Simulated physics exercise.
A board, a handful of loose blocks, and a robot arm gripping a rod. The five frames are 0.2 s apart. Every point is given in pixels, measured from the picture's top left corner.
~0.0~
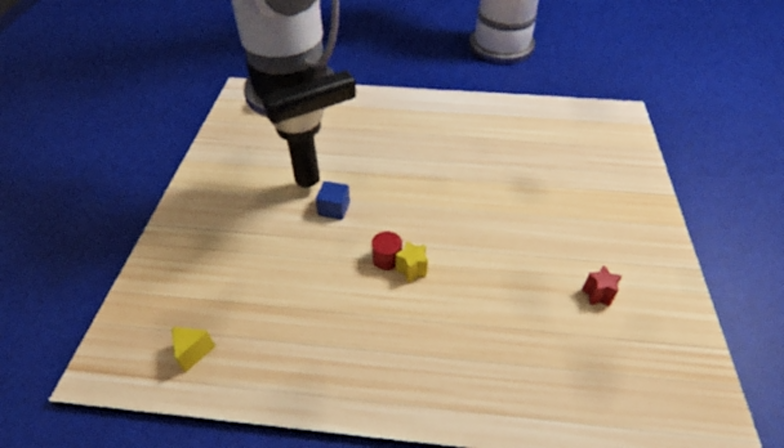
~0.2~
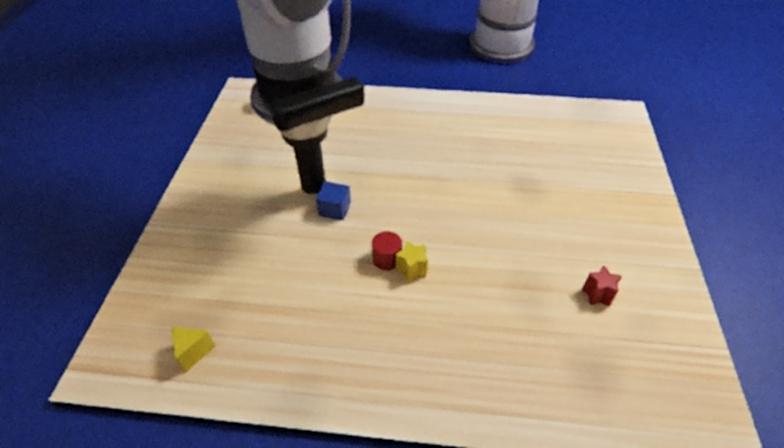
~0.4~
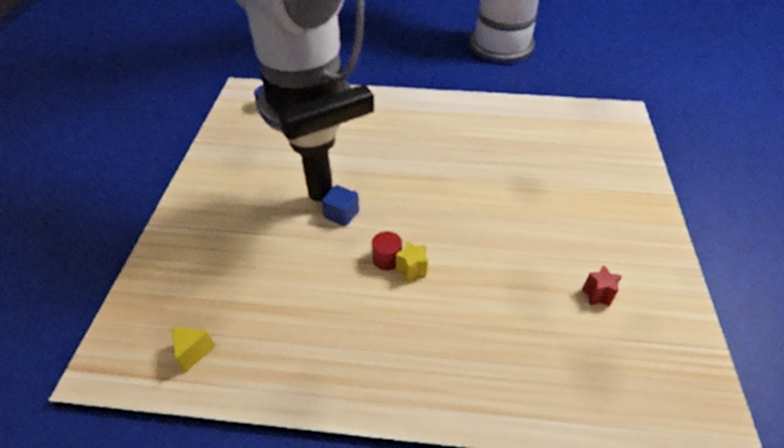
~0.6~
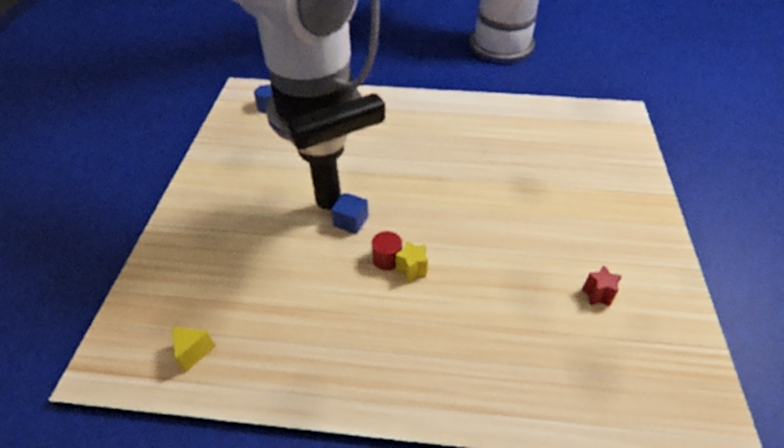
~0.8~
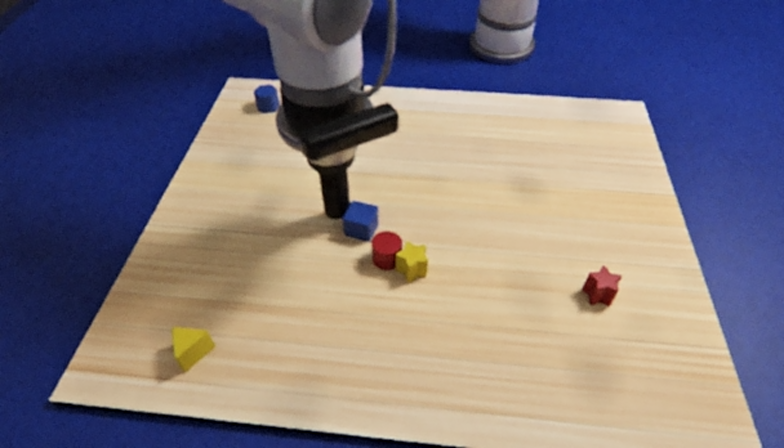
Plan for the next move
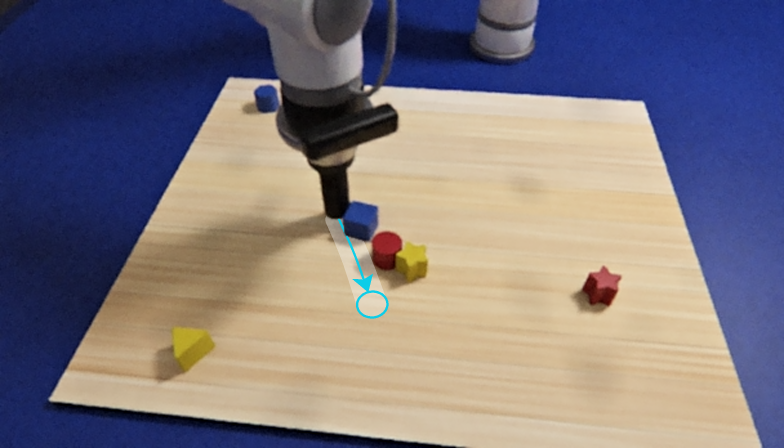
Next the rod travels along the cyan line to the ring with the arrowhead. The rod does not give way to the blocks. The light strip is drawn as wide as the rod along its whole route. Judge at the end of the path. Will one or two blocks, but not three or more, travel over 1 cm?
Yes.
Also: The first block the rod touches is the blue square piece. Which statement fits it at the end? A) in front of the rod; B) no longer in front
The one that fits is B, no longer in front.
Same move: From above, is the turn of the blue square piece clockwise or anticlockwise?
It turns counter-clockwise.
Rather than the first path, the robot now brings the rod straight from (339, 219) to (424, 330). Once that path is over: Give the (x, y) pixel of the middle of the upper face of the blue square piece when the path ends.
Its top centre lands on (387, 221).
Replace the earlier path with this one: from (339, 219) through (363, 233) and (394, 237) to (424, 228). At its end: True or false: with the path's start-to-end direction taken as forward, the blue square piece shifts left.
My answer: False.
Drawn move, from (339, 219) to (372, 304).
The first path, step by step. One third of the way, rod at (350, 236); blue square piece at (377, 221), turned 35° anticlockwise.
Two thirds of the way, rod at (361, 265); blue square piece at (377, 221), turned 35° anticlockwise.
At the end, rod at (372, 296); blue square piece at (377, 221), turned 35° anticlockwise; red cylinder still.
